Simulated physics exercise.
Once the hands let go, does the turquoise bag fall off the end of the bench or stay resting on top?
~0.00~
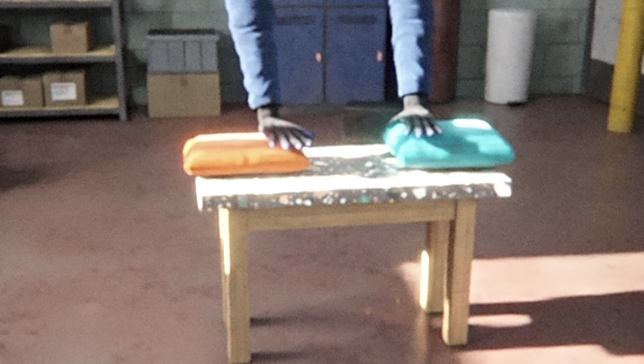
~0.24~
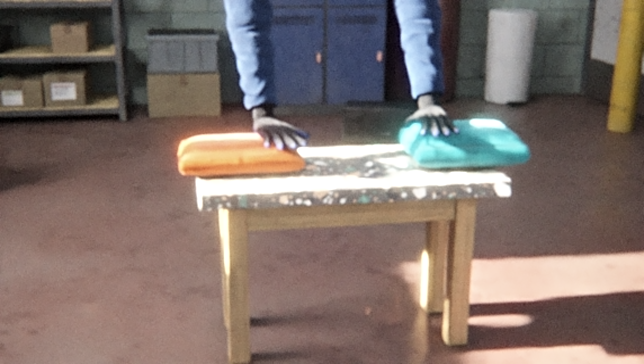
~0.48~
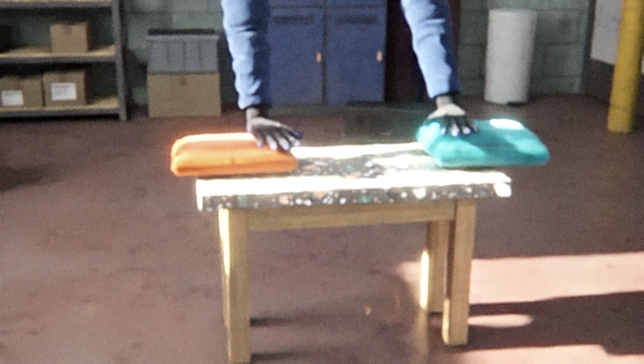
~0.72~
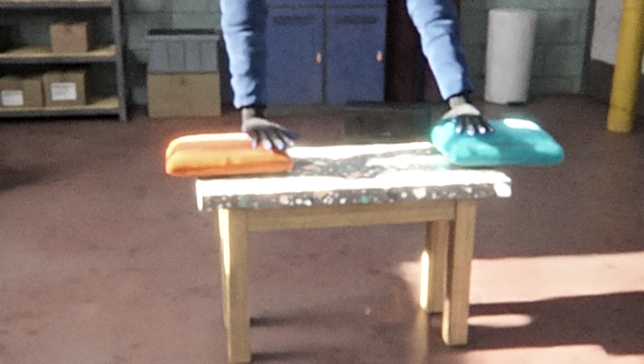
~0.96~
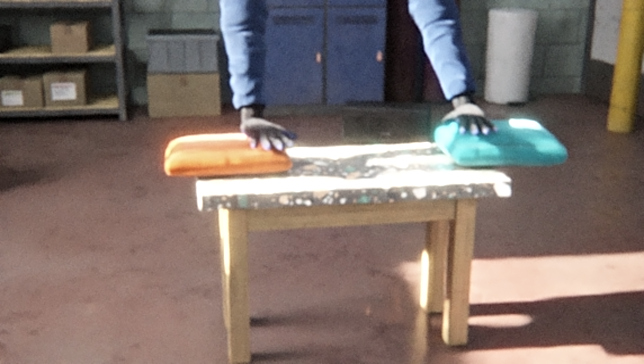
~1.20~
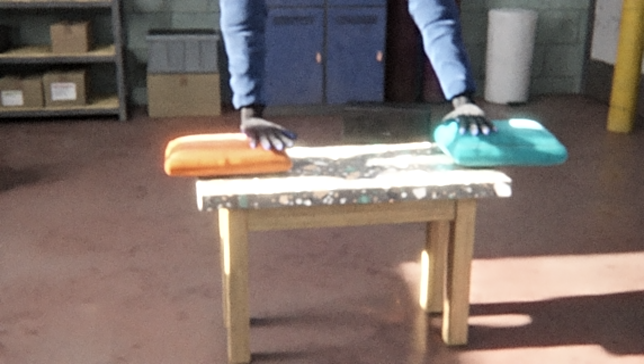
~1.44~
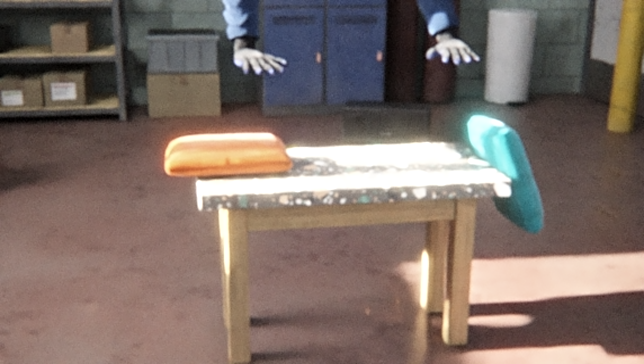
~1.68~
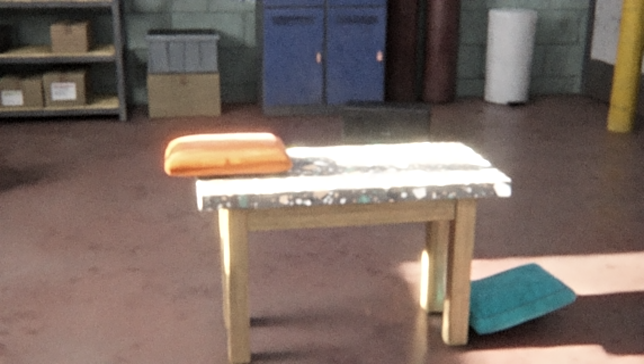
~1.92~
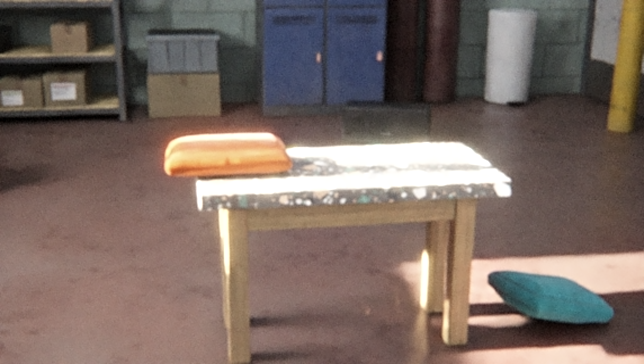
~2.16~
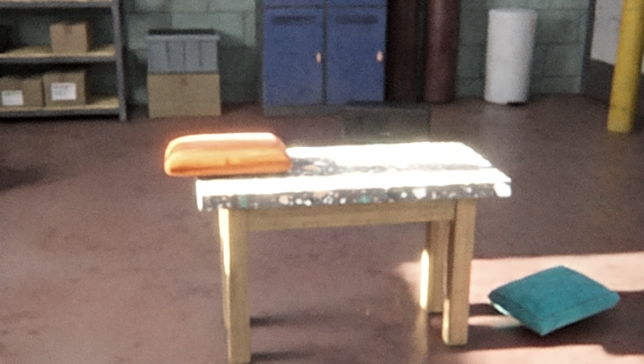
The turquoise bag tips off the right end and ends up on the floor, while the orange sack stays in place on the bench.
The video shows gloved hands sliding an orange sack left and a turquoise soft bag right until both stick out over the ends of a short bench. The hands lift away, and the turquoise bag tips off and comes to rest on the floor while the orange sack stays put.
